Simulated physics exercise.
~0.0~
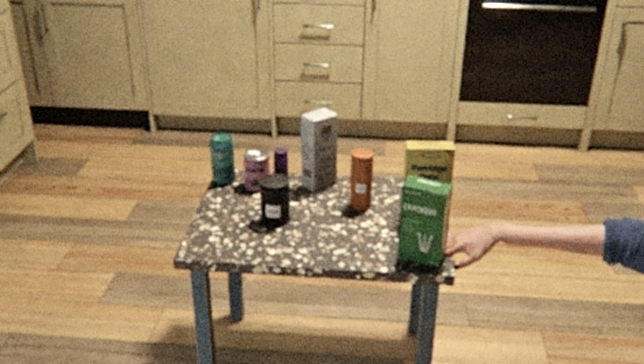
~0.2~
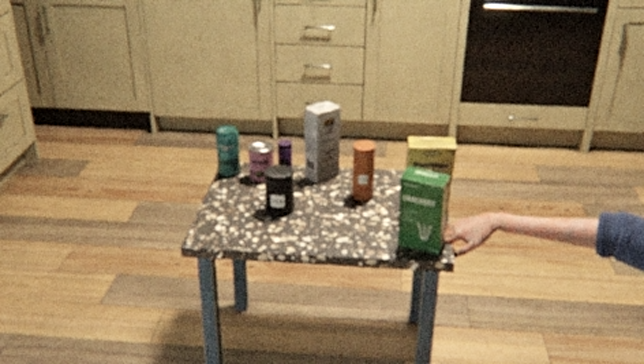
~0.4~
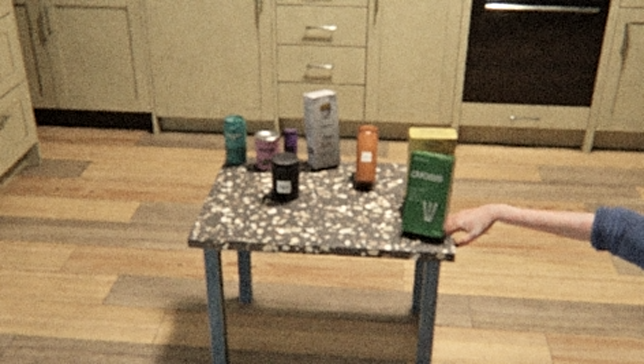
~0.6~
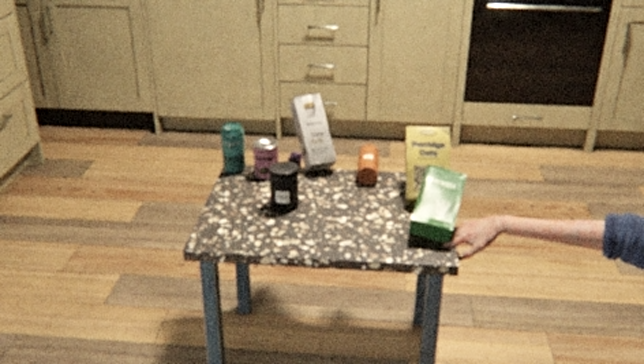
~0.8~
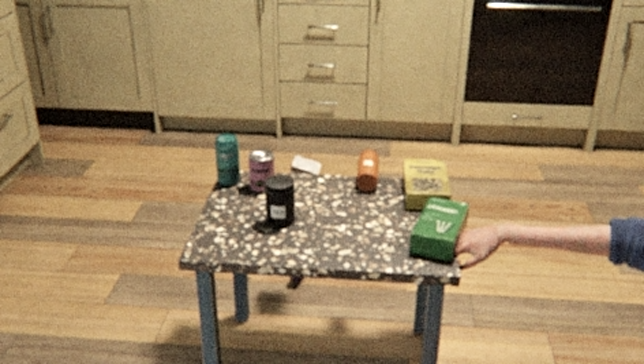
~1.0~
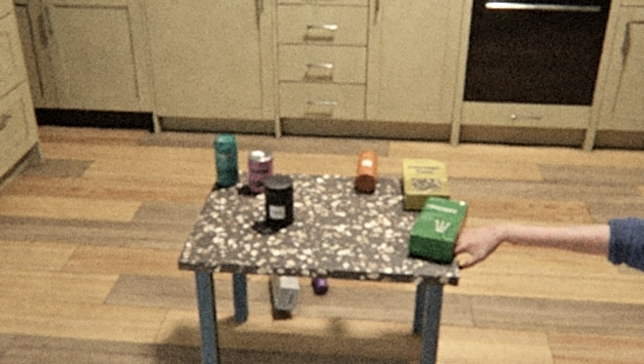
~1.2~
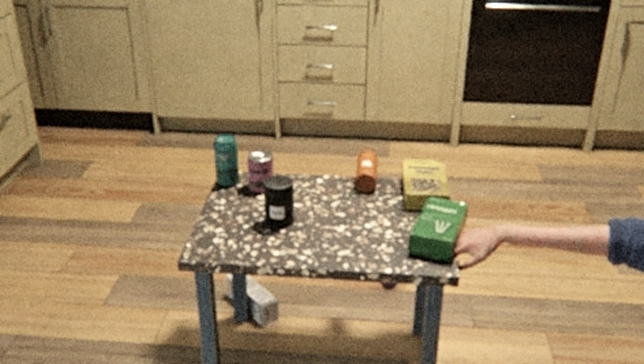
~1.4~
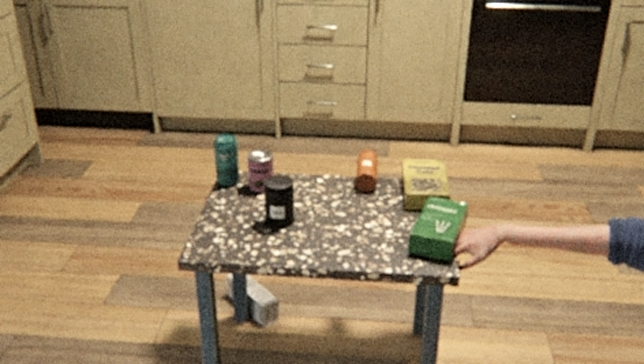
A hand jerks the speckled table, toppling several items and sending two to the floor.
